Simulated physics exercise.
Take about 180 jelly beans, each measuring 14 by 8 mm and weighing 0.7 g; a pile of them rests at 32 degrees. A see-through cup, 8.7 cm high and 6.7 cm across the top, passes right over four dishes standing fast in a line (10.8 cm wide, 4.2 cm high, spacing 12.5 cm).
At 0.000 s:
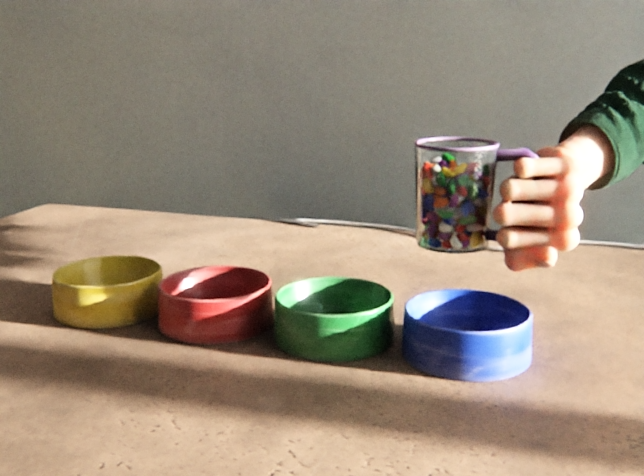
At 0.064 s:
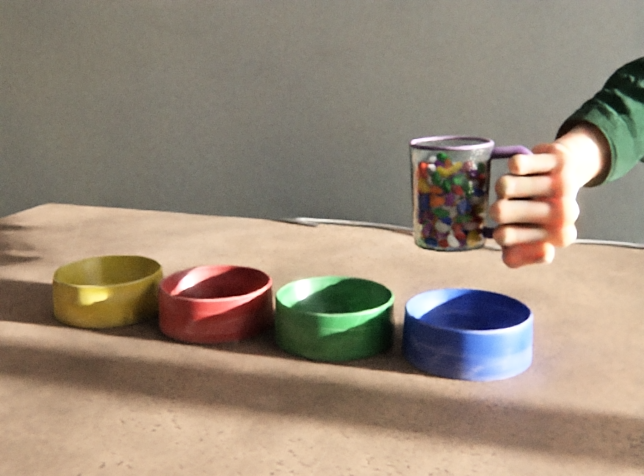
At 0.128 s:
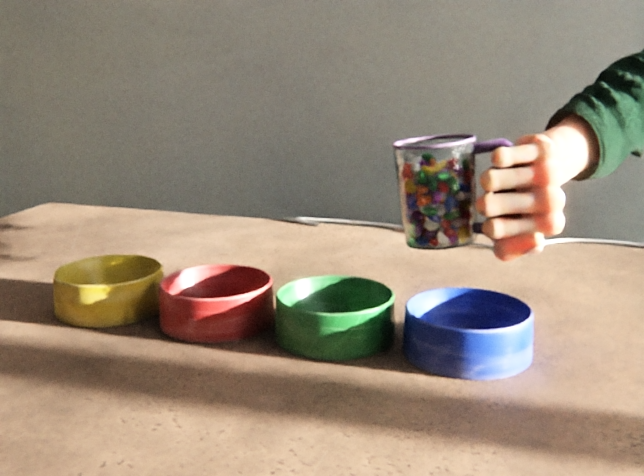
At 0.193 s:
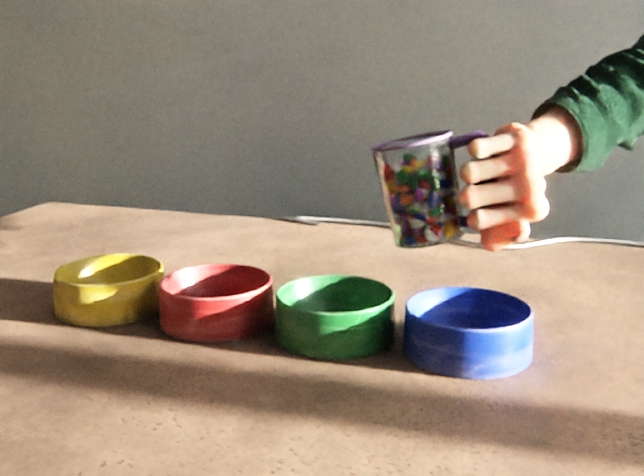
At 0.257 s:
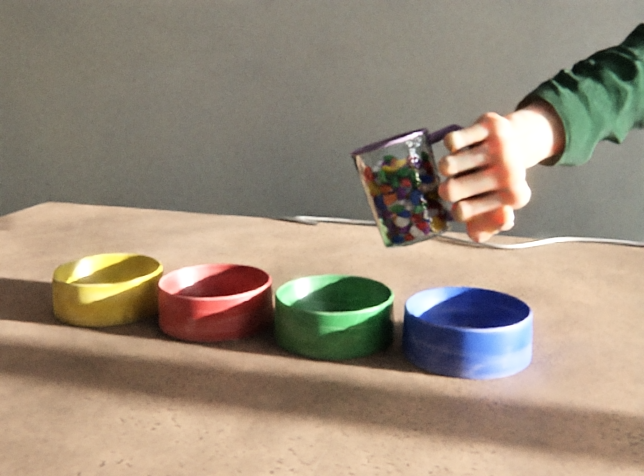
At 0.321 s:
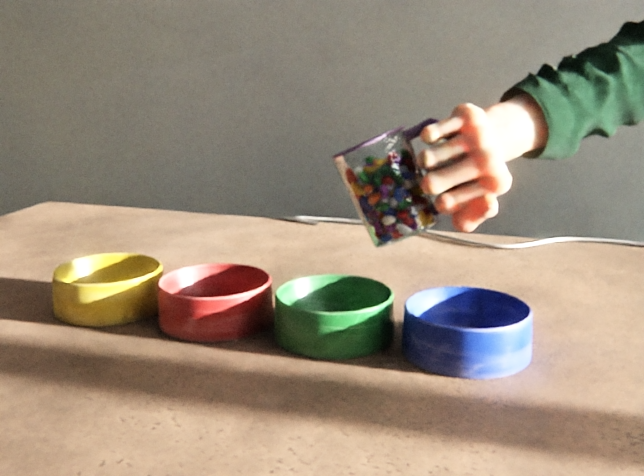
We see a hand in a green sleeve holding a clear cup of colourful pieces above a row of yellow, red, green and blue dishes, then moving it a short way left while tilting it leftward, the pieces staying inside.
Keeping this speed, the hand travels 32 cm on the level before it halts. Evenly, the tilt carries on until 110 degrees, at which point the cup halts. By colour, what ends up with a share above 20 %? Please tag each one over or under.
Red - under; blue - under; green - under; yellow - over; counter - under.
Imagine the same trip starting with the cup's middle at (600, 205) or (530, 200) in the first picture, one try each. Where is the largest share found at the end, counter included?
The winner: Red; yellow.
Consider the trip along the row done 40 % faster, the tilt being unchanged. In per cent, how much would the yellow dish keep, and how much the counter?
Yellow: 100; counter: 0.
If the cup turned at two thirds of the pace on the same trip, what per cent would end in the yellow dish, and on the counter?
The yellow dish would get 100 and the counter 0.
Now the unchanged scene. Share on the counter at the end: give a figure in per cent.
Roughly 5 per cent.
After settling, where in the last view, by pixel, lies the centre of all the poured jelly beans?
Centre at rest, approx.: (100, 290) px.
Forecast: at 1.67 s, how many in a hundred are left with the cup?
Somewhere near 10 per cent.
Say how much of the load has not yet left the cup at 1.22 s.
It works out to about 90 per cent of the load.
After 0.86 s, tilt 75 degrees; cup holds 100 %.
After 1.22 s, tilt 108 degrees; cup holds 90 %, yellow 5 %.
After 1.67 s, tilt 110 degrees; cup holds 10 %, yellow 80 %.
In the end, at 2.5 s, red 0 %, blue 0 %, green 0 %, yellow 95 %, counter 5 %.
